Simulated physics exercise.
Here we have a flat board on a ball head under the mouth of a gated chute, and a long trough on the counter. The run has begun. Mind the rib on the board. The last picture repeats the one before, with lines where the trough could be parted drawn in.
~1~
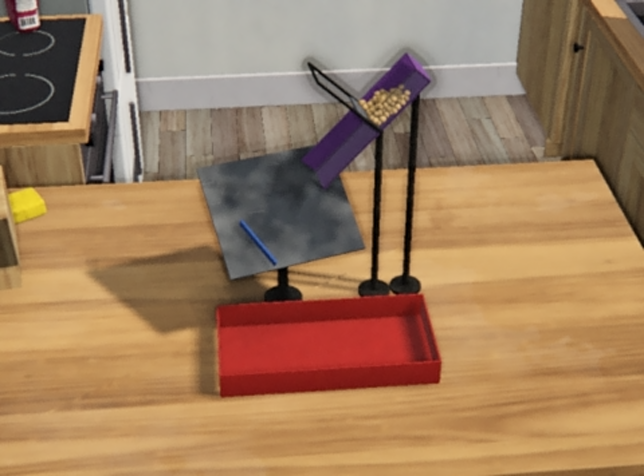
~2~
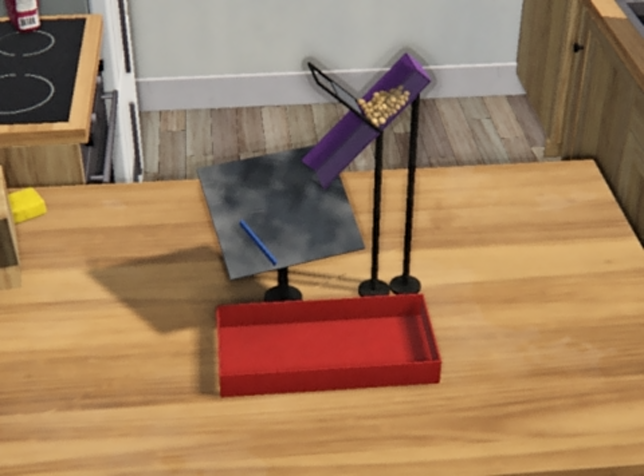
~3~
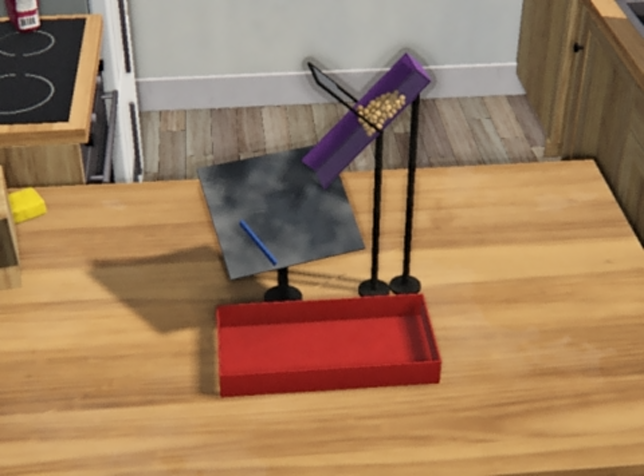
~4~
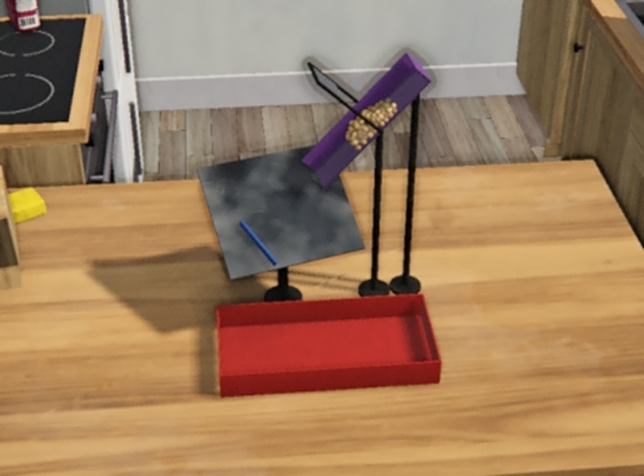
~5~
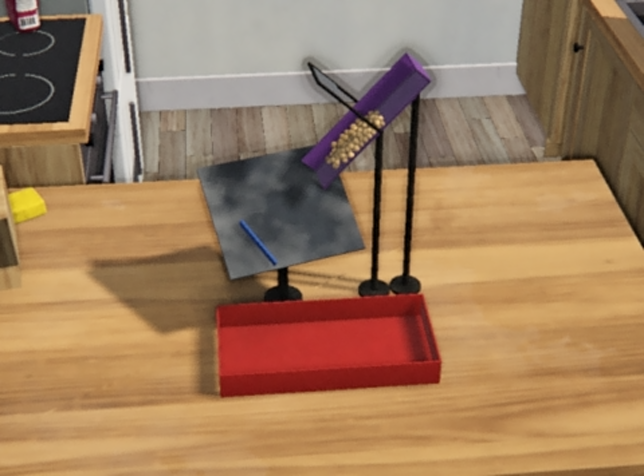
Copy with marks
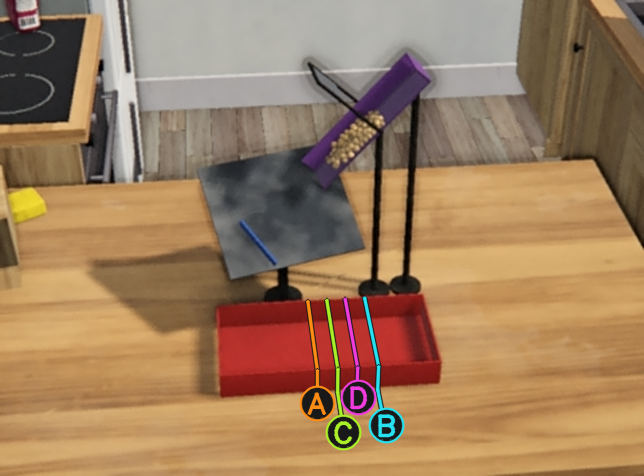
A purple chute stands above a tilted dark board while small tan pieces slide down inside it.
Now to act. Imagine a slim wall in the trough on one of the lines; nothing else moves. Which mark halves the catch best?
Go for A.
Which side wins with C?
The left side.
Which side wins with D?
The left side.
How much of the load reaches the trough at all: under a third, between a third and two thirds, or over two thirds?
Over two thirds.
On the marked copy, line A crosses the front rim at (317, 369); line B crosses the front rim at (378, 365); line C crosses the front rim at (337, 368); line D crosses the front rim at (357, 367).
With A, of what is caught, close to two thirds on the left of the divider, close to a third on the right.
With B, of what is caught, the whole lot on the left of the divider, none at all on the right.
With C, of what is caught, all but a few on the left of the divider, a small share on the right.
With D, of what is caught, the whole lot on the left of the divider, none at all on the right.
